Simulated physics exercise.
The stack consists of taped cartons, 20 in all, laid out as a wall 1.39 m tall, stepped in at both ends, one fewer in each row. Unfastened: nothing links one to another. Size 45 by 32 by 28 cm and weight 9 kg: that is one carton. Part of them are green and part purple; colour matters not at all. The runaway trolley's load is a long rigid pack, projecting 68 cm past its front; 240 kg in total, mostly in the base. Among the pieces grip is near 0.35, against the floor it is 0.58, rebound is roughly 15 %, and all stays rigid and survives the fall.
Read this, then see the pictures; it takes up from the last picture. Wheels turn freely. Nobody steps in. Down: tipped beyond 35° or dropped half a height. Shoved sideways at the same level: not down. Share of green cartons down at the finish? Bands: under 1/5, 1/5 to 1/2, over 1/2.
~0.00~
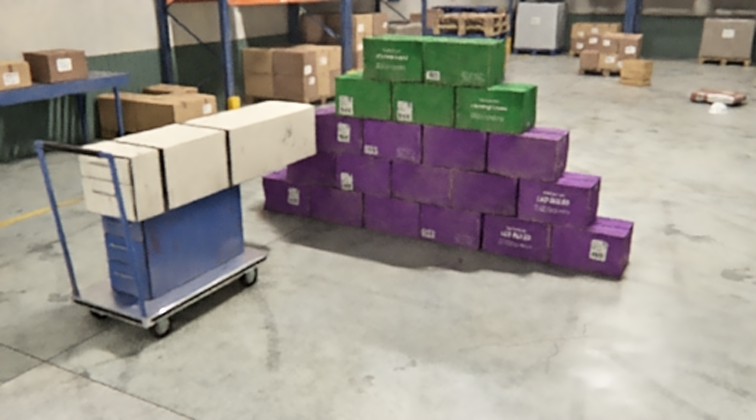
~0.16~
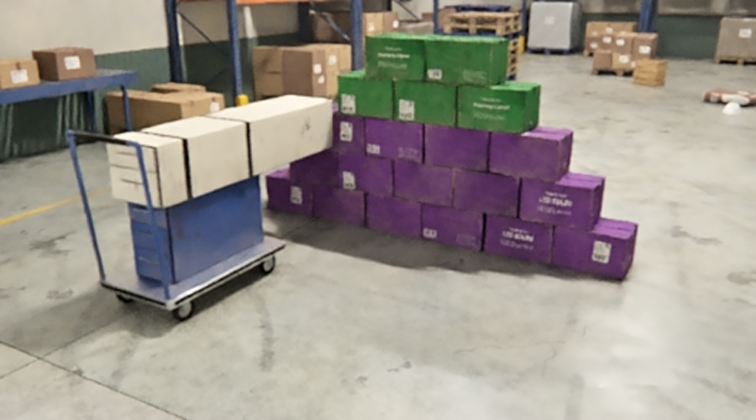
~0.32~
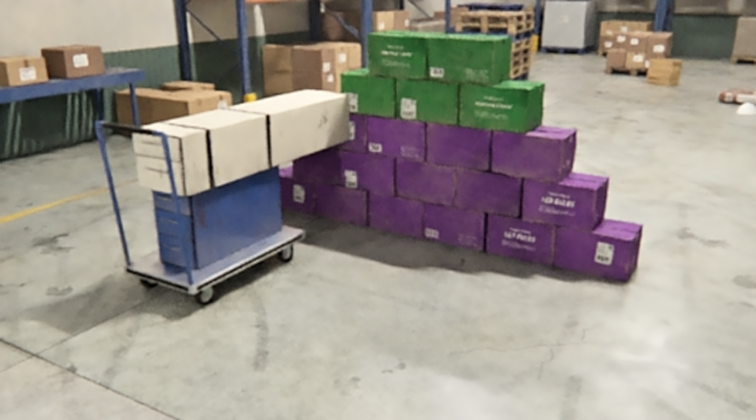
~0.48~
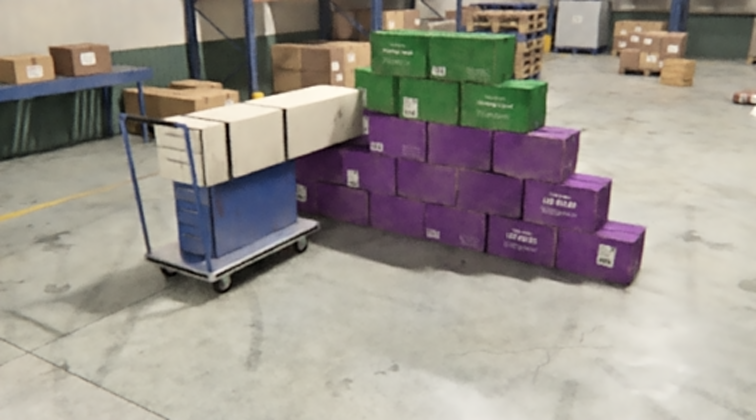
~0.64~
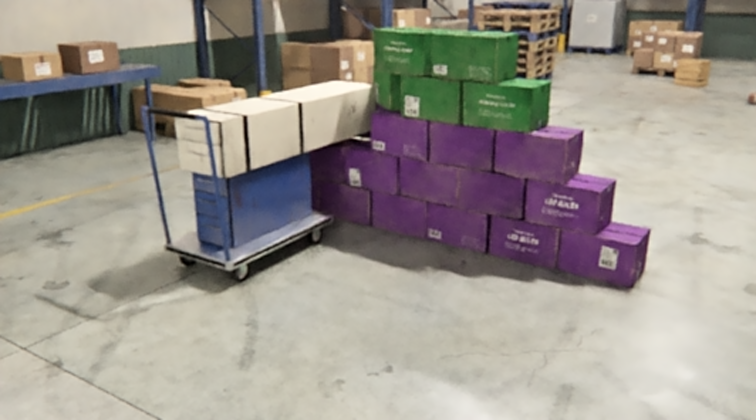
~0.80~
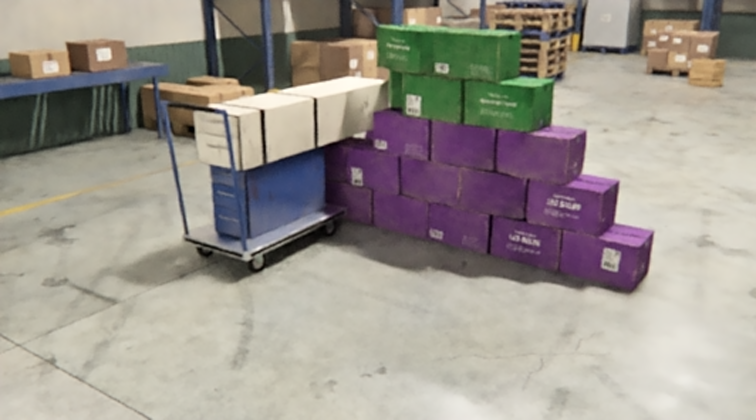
1/5 to 1/2.
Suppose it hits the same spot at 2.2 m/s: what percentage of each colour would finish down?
Then purple 20, green 40 per cent.
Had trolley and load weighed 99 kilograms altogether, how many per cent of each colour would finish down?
Purple 10, green 40 %.
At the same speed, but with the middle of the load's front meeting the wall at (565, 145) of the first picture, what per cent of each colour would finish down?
Purple 10 %, green 40 %.
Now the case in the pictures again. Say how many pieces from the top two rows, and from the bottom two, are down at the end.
2 and 0.
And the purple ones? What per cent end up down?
For purple, it's 10 per cent down at the end.
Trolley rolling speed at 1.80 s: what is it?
Speed: Near 0.0 m/s.
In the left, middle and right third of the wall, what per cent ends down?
From the left: 30, then 10, then 0 percent.
By 1.00 s, load 66 cm past the wall's line, still rolling; none of the 5 green cartons down (1 of 20 in all colours); top green carton unmoved.
By 1.20 s, load 80 cm past the wall's line, still rolling; 1 of the 5 green cartons down (2 of 20 in all colours); top green carton unmoved.
By 1.46 s, load 90 cm past the wall's line, still rolling; 2 of the 5 green cartons down (3 of 20 in all colours); top green carton unmoved.
By 1.80 s, load 94 cm past the wall's line, stopped; 2 of the 5 green cartons down (3 of 20 in all colours); top green carton unmoved.
When it is over (2.4 s), load 94 cm past the wall's line, stopped; 2 of the 5 green cartons down (3 of 20 in all colours); top green carton unmoved; top purple carton unmoved. That is 40 per cent. In pixels of the last frame, middles, top green carton near (477, 54), top purple carton near (413, 132).
